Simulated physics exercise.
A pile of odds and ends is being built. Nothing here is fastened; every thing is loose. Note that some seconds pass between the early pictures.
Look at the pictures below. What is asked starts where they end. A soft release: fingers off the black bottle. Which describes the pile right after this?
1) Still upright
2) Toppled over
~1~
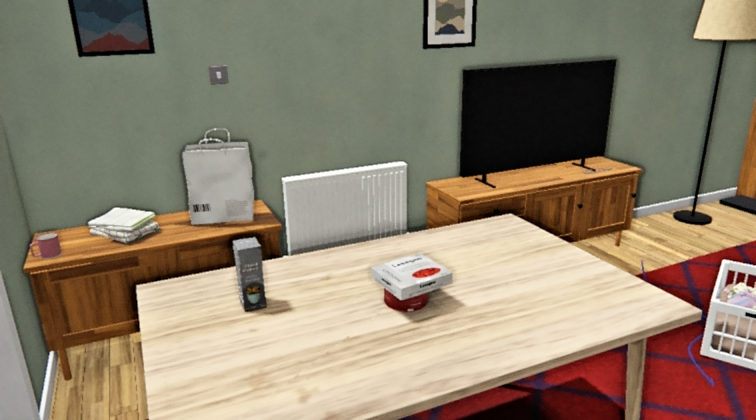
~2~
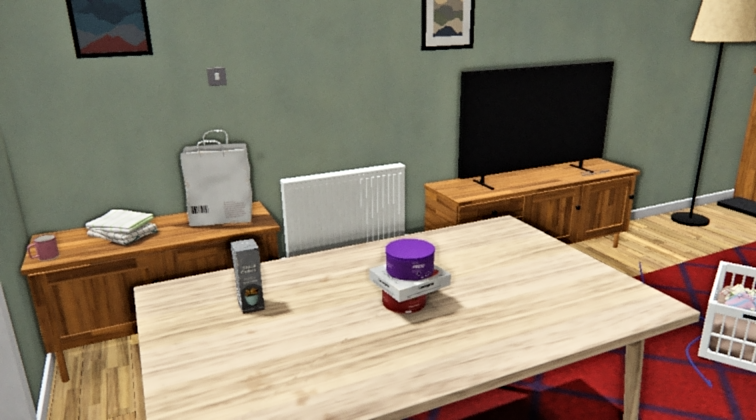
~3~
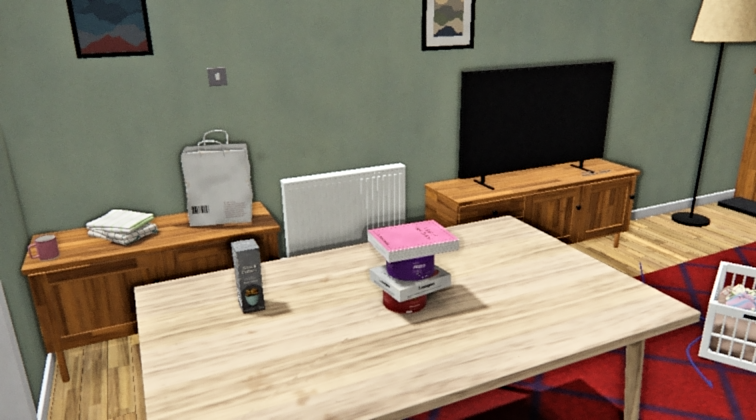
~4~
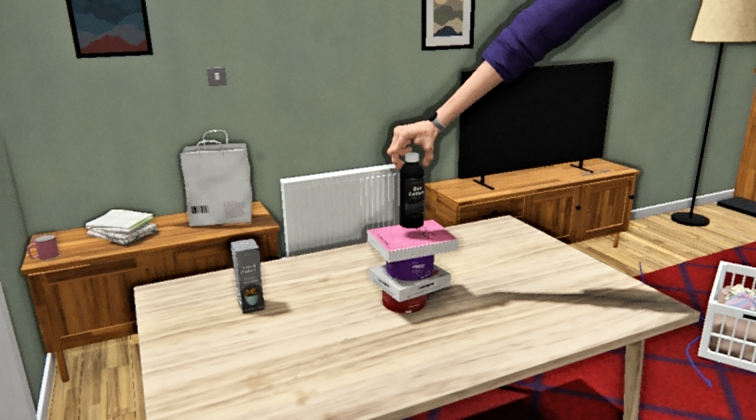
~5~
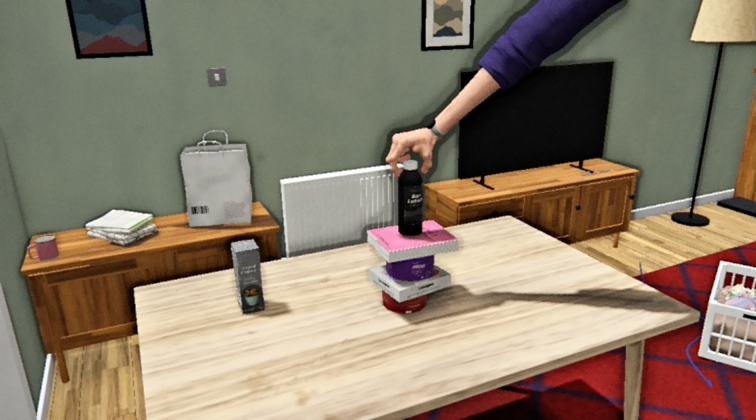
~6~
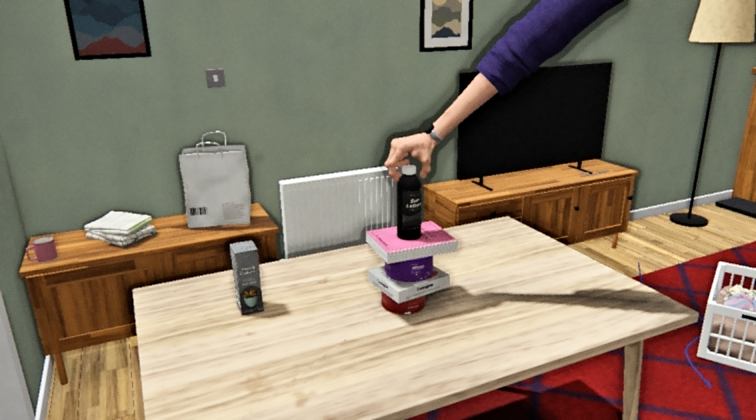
1.
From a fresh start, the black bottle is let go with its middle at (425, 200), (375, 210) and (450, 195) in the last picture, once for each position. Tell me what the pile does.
So the first time it stays intact, the second time it tips over, and the third time it tips over.
Then, 0.20 s later than the last frame, things are still on the move.
Then, 0.90 s later than the last frame, all is still.
Then, 1.80 s later than the last frame, black bottle resting near (409, 203).
When it is over, all 6 as before. End places, in pixels of the last picture, black bottle near (409, 203). The pile stays up.
